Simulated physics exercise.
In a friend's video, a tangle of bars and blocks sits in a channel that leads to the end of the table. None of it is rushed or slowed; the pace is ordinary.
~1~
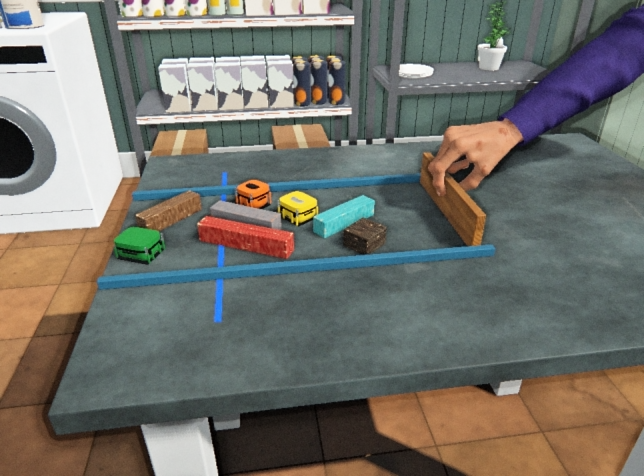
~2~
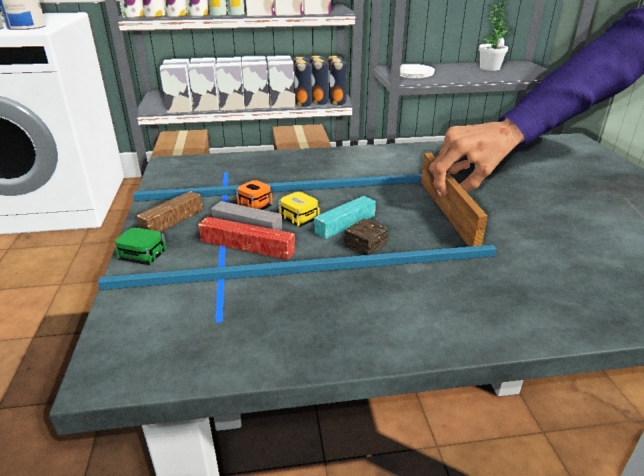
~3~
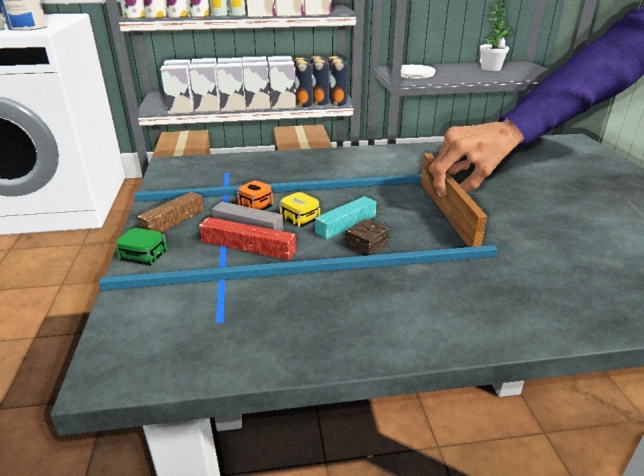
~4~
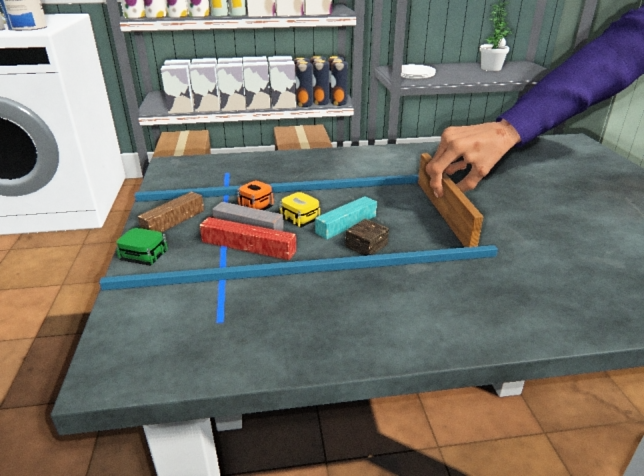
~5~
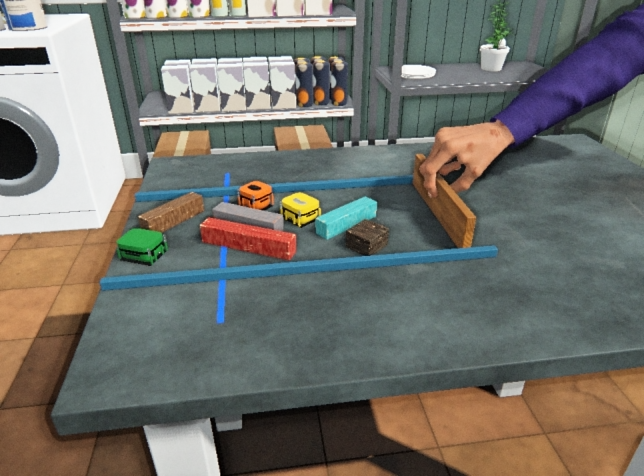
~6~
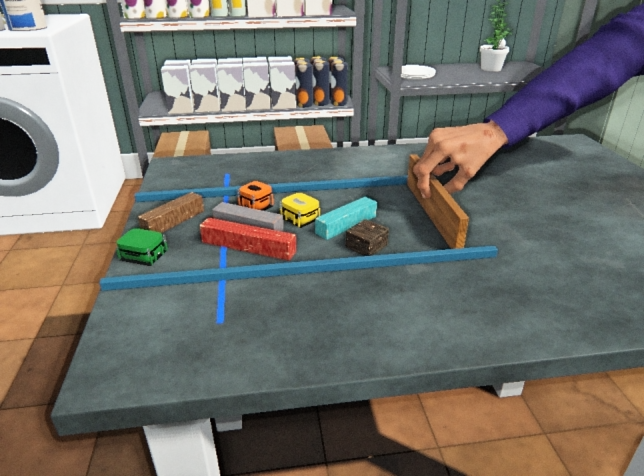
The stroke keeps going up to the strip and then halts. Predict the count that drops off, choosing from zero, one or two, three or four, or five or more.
The count is zero.
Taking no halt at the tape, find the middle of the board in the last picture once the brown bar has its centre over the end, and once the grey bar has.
The middle would be close to (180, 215) and then close to (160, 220).
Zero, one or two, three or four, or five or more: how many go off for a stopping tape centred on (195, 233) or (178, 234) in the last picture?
First tape: One to two; second tape: One or two.
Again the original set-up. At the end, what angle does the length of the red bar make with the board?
Near 50 degrees.
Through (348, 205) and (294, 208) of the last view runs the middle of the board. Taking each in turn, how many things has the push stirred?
By then 2, and later 6.
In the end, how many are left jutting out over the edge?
It's 2.
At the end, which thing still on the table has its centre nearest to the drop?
The one out in front is the green case.
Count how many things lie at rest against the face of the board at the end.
It's 4.
Soon after, none off yet; green case at rest near (142, 247); brown bar at rest near (172, 214); red bar at rest near (248, 238).
Then, none off yet; green case at rest near (142, 247); brown bar at rest near (172, 214); red bar moving near (241, 242).
Further on, none off yet; green case moving near (137, 249); brown bar moved a little near (160, 211); red bar moved about its own width near (183, 247).
At rest, the number that fall off is zero.
